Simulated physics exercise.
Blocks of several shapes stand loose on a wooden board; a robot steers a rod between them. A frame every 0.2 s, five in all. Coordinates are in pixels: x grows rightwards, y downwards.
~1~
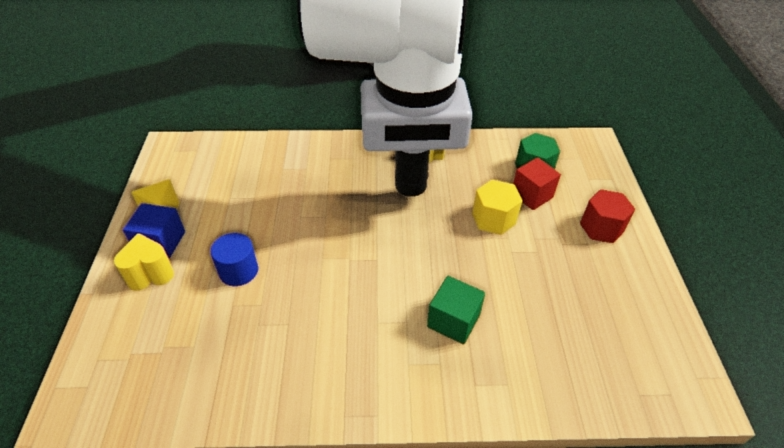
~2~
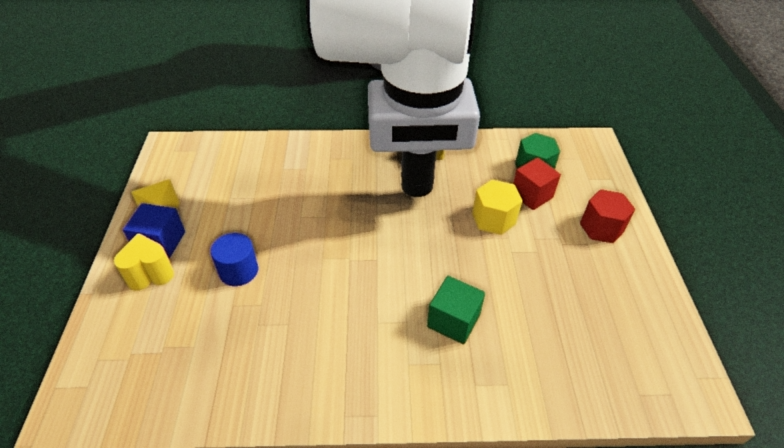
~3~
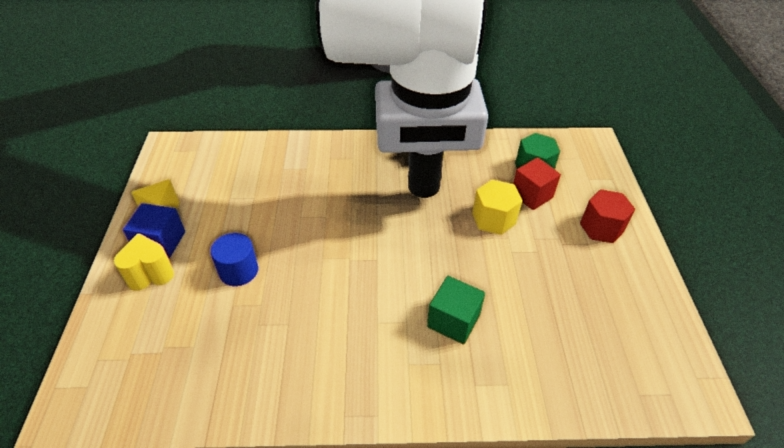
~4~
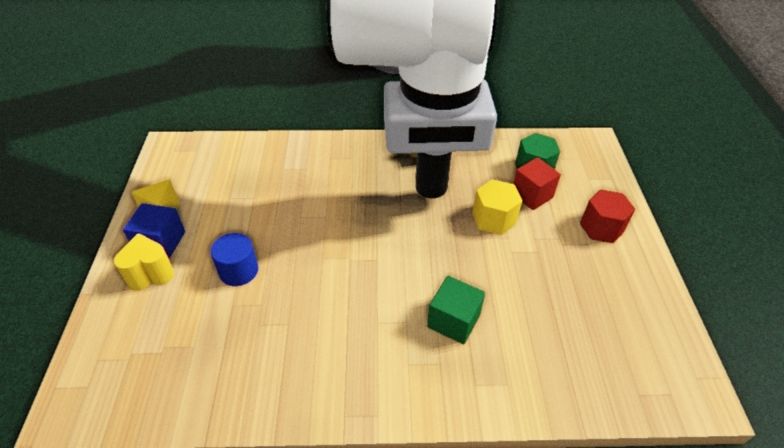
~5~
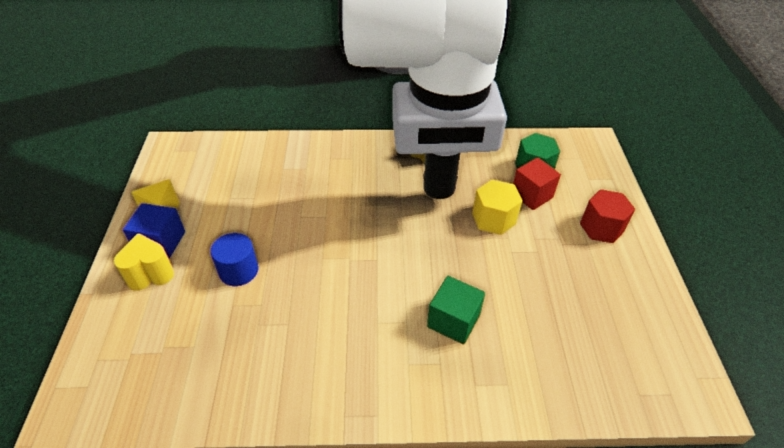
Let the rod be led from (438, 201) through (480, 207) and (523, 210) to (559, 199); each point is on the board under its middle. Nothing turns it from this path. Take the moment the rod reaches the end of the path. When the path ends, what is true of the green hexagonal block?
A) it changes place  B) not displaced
A: It changes place.
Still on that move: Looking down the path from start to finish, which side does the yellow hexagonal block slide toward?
My prediction: Rightwards.
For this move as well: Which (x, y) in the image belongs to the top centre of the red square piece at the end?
I predict (569, 153).
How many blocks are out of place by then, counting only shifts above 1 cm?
It will shift three or more blocks.
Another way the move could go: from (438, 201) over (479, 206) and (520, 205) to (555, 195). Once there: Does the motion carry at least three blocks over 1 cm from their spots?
Yes.
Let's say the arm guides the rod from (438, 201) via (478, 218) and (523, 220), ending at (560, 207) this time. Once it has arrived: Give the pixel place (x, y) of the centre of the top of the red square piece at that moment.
Around (550, 162).
On the path given first. One third of the way, rod at (483, 195); yellow hexagonal block at (519, 200).
Two thirds of the way, rod at (526, 198); yellow hexagonal block at (551, 212), turned 25° clockwise; red square piece at (546, 169), turned 15° anticlockwise; green hexagonal block at (541, 143).
At the end, rod at (563, 187); yellow hexagonal block at (552, 212), turned 25° clockwise; red square piece at (569, 153), turned 60° anticlockwise; green hexagonal block at (543, 133), turned 30° anticlockwise; red hexagonal block unmoved.
